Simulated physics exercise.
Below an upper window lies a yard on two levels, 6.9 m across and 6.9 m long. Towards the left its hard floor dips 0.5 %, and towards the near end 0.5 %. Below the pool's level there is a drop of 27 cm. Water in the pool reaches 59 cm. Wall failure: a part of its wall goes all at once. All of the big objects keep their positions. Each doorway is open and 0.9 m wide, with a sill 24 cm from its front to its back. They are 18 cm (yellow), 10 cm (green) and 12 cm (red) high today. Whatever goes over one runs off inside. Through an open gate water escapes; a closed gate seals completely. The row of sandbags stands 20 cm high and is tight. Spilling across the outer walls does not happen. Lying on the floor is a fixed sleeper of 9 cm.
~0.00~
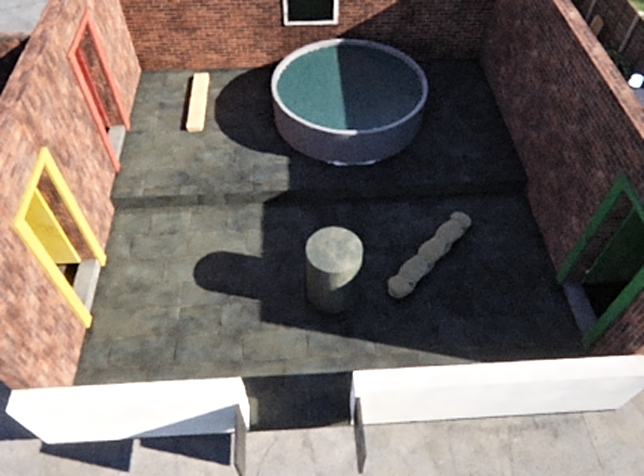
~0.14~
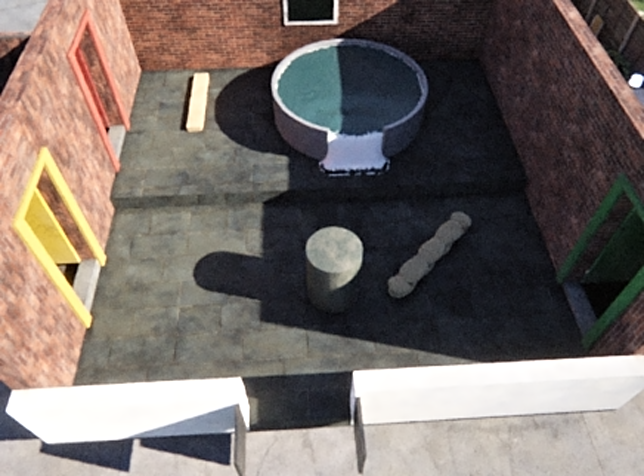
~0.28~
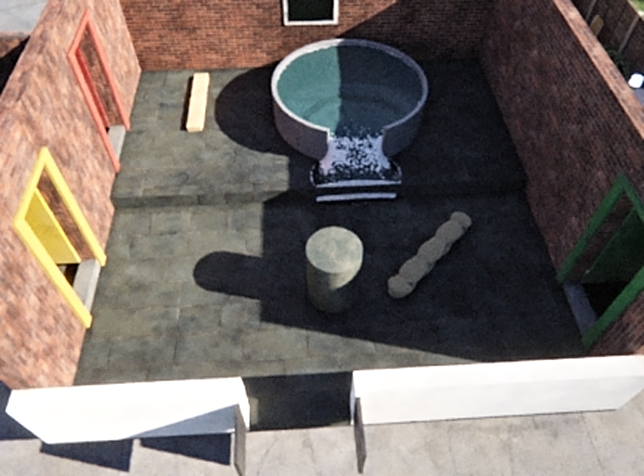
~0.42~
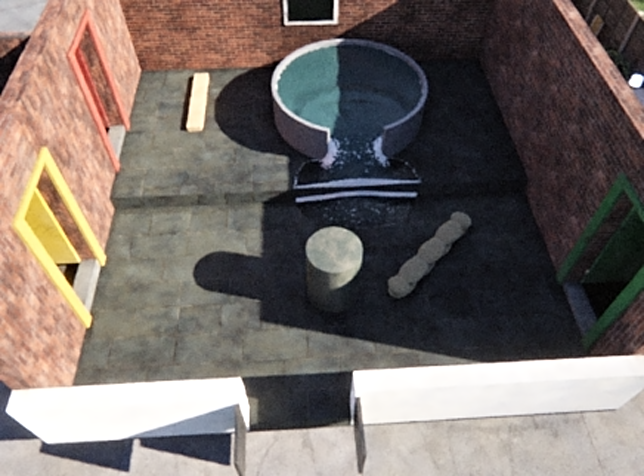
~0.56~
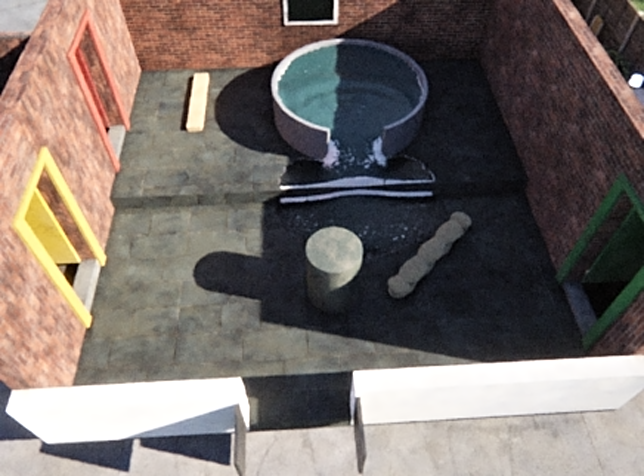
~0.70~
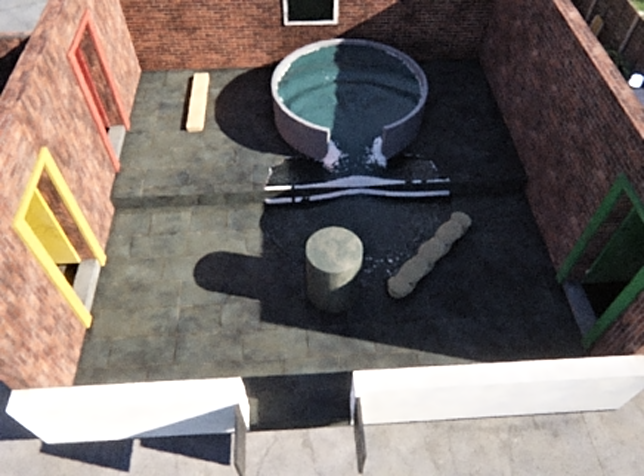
Water bursting through a gap in a round pool's wall, spreading over a step onto the lower level of a brick-walled yard.
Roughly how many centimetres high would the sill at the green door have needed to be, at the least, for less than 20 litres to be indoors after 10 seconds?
At least 6 cm or so.
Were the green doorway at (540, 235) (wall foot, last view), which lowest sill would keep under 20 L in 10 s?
Roughly 6.0 cm.
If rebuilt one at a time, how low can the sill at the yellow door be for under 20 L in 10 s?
For yellow, a step near 10.0 cm.
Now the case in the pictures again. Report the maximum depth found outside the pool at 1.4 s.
Max depth: Near 32 cm.
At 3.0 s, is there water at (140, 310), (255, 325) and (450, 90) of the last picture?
Going in order: Swamped, swamped, untouched.
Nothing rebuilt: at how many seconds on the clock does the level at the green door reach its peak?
The depth peaks at about 10.0 seconds.
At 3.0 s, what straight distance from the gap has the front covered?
Around 5.8 m out.
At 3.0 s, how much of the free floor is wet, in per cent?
Near 45 per cent of the open floor.
After 1.4 s water covers 20 % of the floor, deepest (32 cm) near (377, 289); it has not reached the green door.
After 3.0 s water covers 45 % of the floor, deepest (31 cm) near (66, 415); it has not reached the green door.
After 10.0 s water covers 55 % of the floor, deepest (16 cm) near (398, 268); 10 cm at the green door, 0 litres in over its 10 cm sill.
At the green door as built, the water arrived by 3.7 s and peaked near 10 cm at 10.0 s.
With a sill of 5.5 cm, 29 litres would have come in within the 10 s; with 7.5 cm, 8 litres. So under 20 litres takes about 6 cm.
